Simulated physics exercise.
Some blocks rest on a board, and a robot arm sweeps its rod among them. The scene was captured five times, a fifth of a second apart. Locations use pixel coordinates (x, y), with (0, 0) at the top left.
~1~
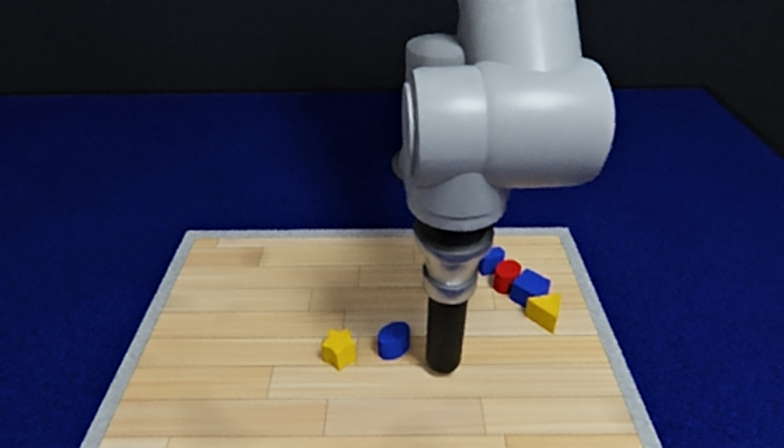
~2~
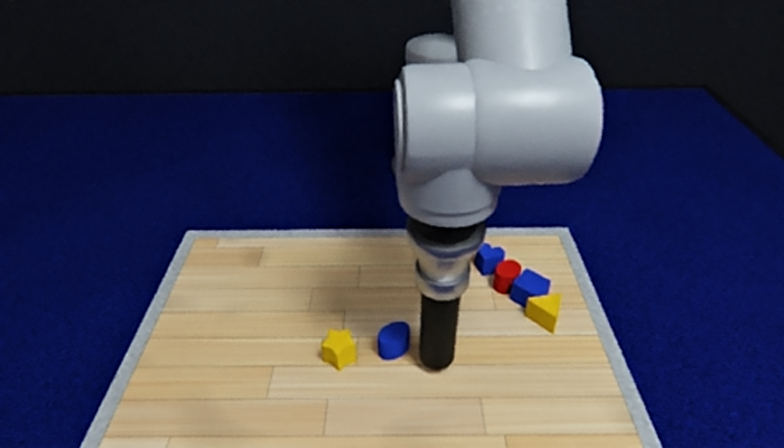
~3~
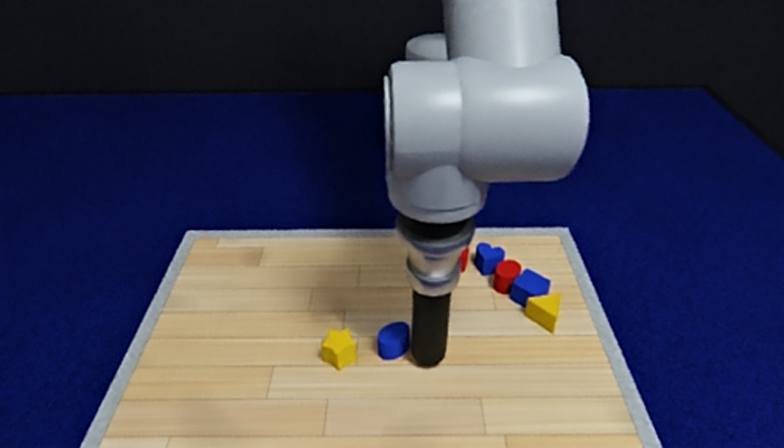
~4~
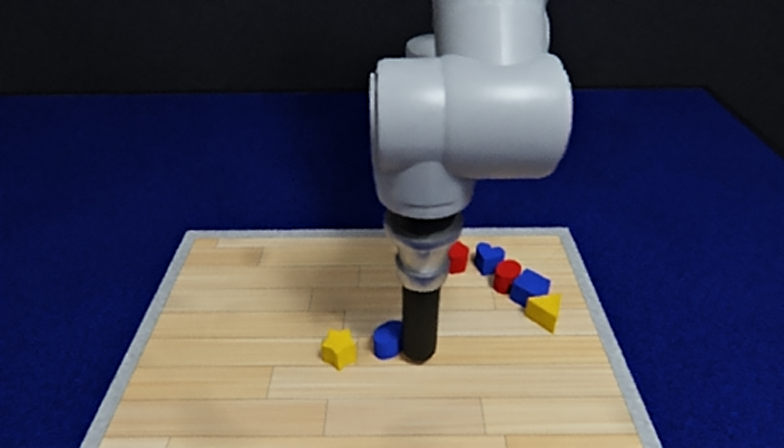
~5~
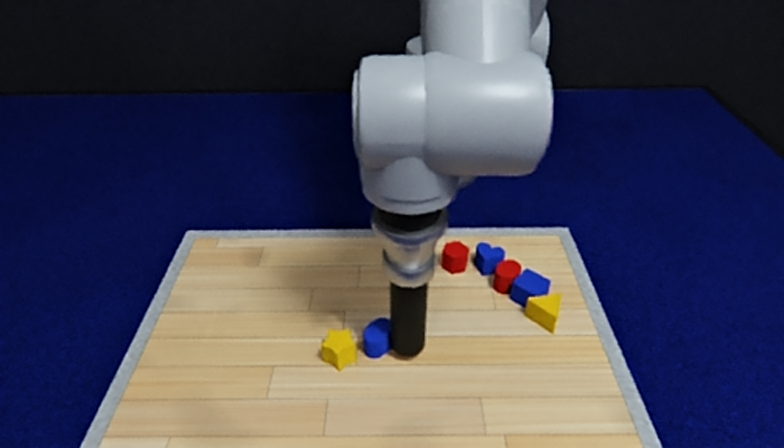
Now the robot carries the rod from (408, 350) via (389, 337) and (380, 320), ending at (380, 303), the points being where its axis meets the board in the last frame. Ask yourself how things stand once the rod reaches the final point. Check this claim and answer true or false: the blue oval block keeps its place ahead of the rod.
Verdict: False.
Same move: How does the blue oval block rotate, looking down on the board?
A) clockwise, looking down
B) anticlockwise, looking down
B: Anticlockwise, looking down.
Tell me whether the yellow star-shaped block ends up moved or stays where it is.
The result: It stays put.
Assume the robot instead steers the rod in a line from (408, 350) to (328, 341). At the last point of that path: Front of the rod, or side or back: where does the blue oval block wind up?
I'm fairly sure the blue oval block rides along ahead of the rod to the very end.
What follows on the original path. Halfway along, rod at (380, 320); blue oval block at (356, 322), turned 75° anticlockwise.
At the end, rod at (380, 297); yellow star-shaped block still; blue oval block at (356, 322), turned 75° anticlockwise.
